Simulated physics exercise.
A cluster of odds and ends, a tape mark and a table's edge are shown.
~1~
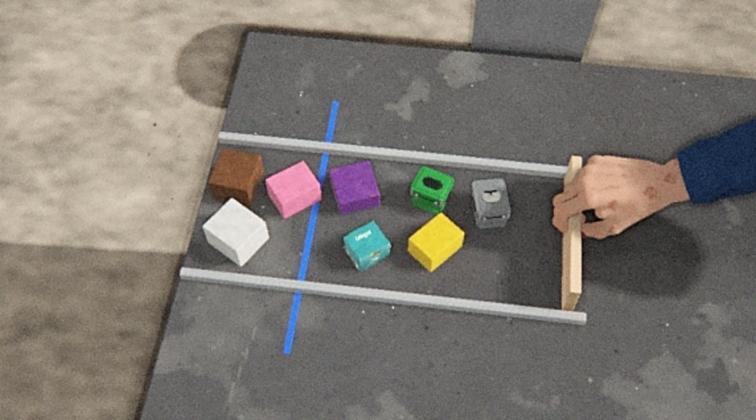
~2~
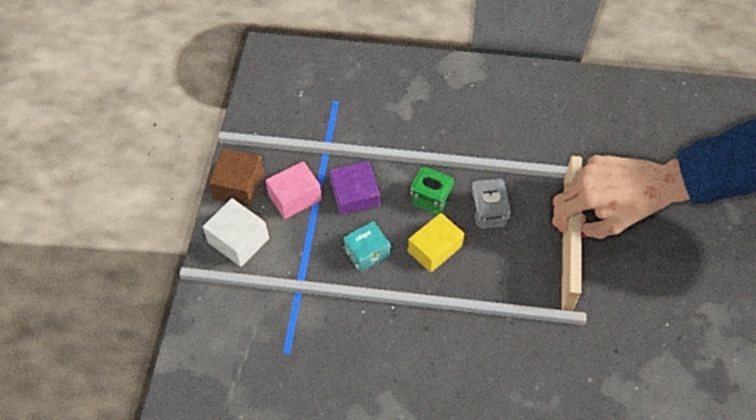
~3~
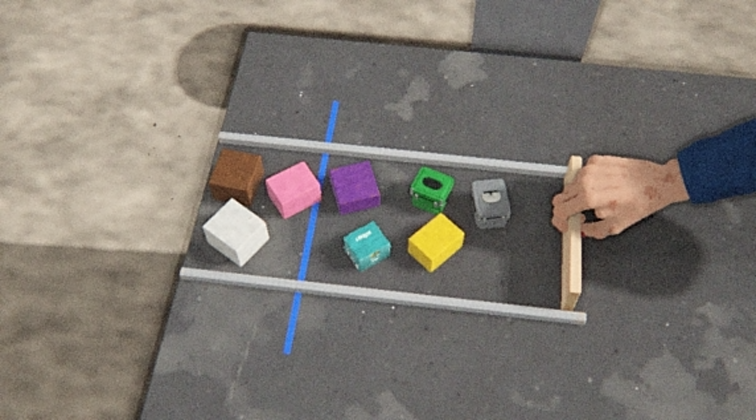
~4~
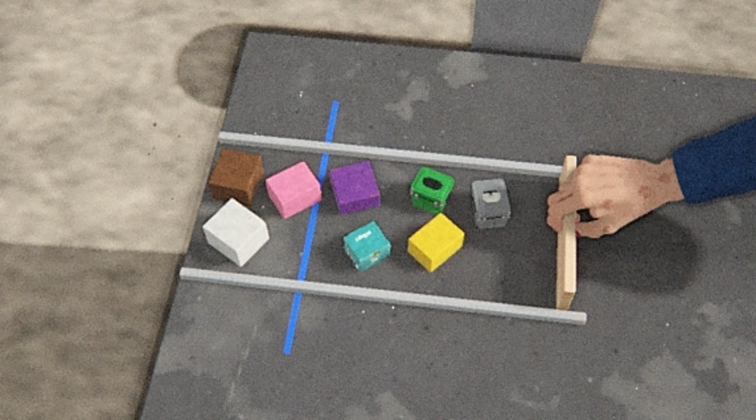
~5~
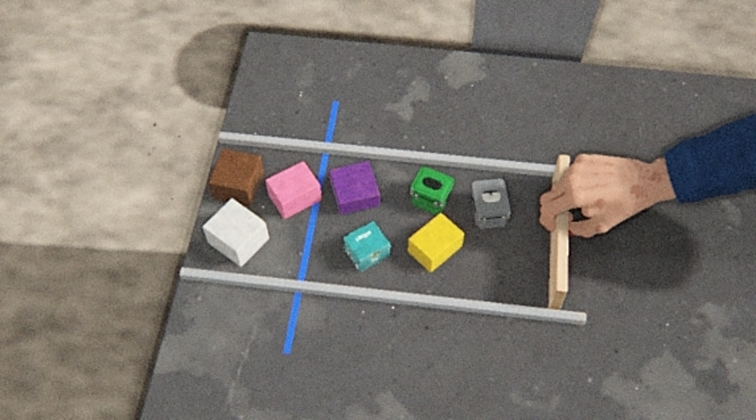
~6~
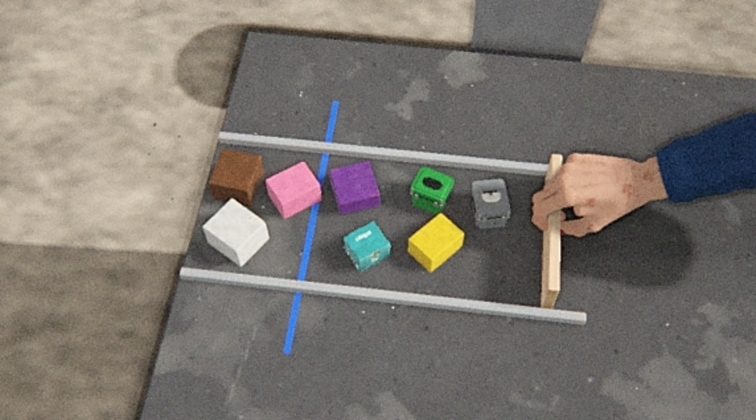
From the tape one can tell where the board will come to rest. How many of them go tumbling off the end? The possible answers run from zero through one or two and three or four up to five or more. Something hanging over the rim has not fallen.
Final tally: One or two.
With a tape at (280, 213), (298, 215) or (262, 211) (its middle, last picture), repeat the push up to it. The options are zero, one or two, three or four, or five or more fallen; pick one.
One after another: 3 or 4; just one or two; three or four.
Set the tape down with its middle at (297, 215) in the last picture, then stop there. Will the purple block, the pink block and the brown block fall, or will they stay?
As for the purple block, it keeps its spot; the pink block does not stay; the brown block does not stay.
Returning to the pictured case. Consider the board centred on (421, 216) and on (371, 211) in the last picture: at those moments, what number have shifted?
The count is 6 at the first point and 7 at the second.
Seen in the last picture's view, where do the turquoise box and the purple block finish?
The first ends close to (256, 238), the second close to (238, 161).
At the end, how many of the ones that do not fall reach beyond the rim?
The tally is 1.
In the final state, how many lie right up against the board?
Looks like 2 of them, all told.
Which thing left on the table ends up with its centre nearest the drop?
That's the white block, it ends up nearest.
A little later, none off yet; brown block at rest near (237, 178); white block at rest near (236, 233); pink block at rest near (294, 190).
When it is over, the number that fall off is one or two; down, pink block and brown block.
